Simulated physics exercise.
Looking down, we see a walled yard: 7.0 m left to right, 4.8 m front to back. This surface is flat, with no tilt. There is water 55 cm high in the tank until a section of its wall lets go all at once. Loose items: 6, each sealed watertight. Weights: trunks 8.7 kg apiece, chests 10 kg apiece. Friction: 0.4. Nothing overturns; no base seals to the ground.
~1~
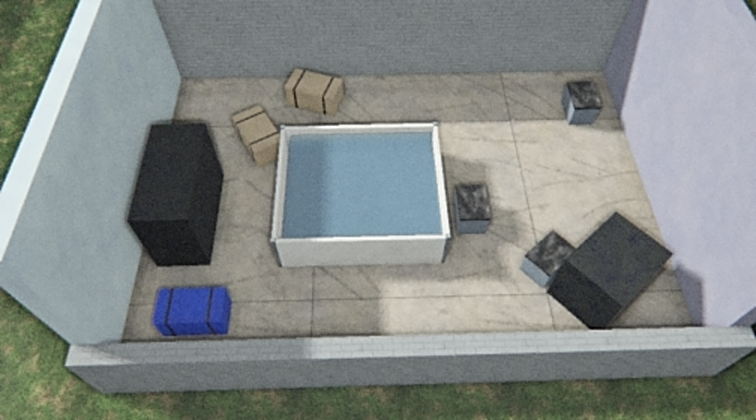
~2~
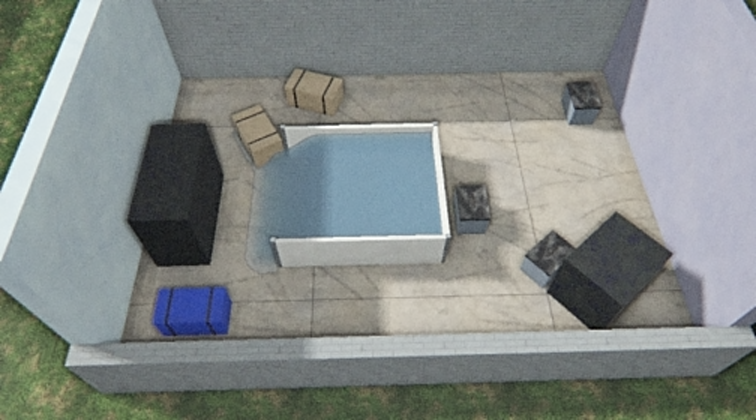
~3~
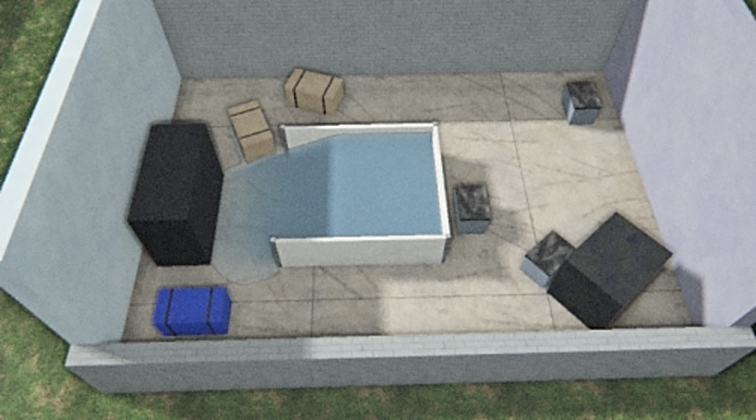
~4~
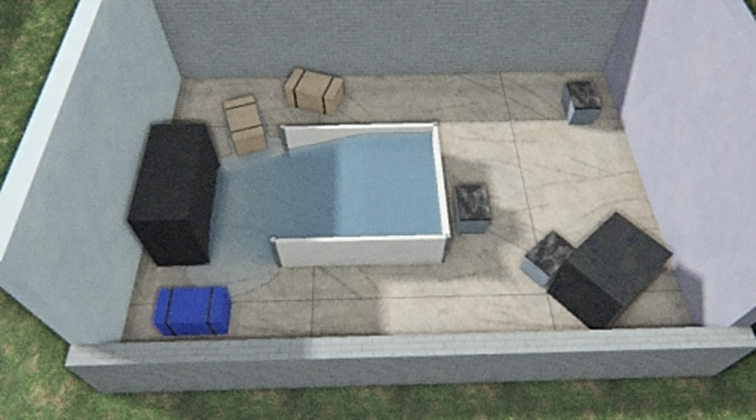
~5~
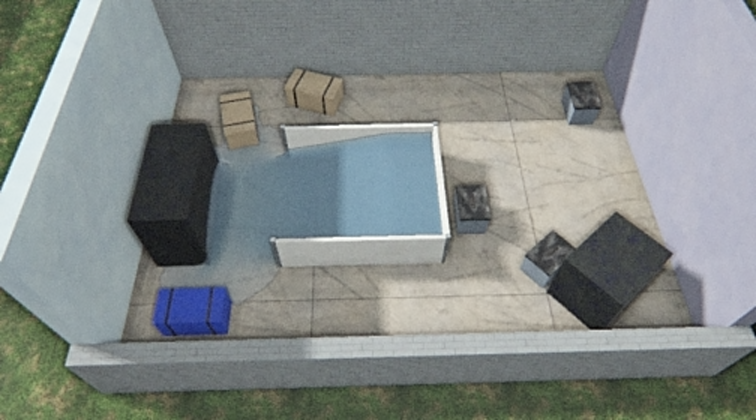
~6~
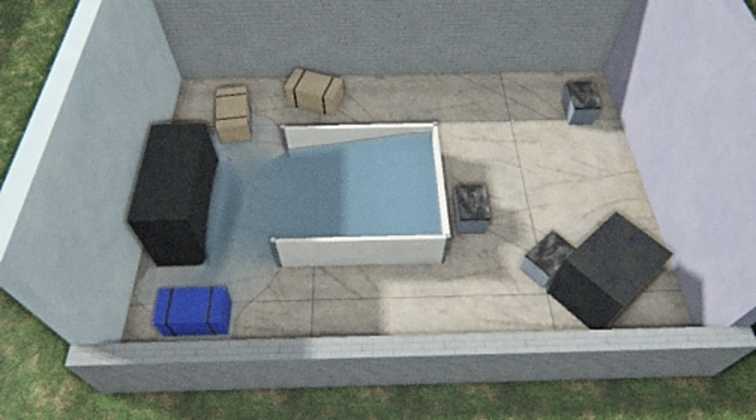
Water spreads left from the open side of a white-walled pool, and a tan box shifts.
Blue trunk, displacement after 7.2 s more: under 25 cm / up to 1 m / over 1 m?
Over 1 m.
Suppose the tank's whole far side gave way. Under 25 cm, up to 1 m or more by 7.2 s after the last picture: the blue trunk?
Note: Blue trunk shifted modestly.
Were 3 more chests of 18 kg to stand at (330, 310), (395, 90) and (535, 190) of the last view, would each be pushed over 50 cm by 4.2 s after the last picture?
Respectively: Greater, greater, smaller.
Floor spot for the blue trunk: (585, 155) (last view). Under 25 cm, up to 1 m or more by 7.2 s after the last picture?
As it turns out, it creeps some distance.
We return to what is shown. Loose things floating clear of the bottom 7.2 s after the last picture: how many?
Answer: 5.
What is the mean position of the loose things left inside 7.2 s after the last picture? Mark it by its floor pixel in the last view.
The average lands around (512, 176).
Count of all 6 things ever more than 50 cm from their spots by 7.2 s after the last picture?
Tally: 5.
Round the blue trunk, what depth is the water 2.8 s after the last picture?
17 cm, roughly.
Then, 0.9 s after the last picture the blue trunk is near (189, 329), 0.3 m from its start, afloat; 1 afloat.
Then, 2.8 s after the last picture the blue trunk is near (243, 324), 0.8 m from its start, afloat; 2 afloat.
Then, 4.8 s after the last picture the blue trunk is near (469, 287), 3.3 m from its start, afloat; 3 afloat.
Then, 7.2 s after the last picture the blue trunk is near (511, 242), 4.0 m from its start, afloat; 5 afloat.
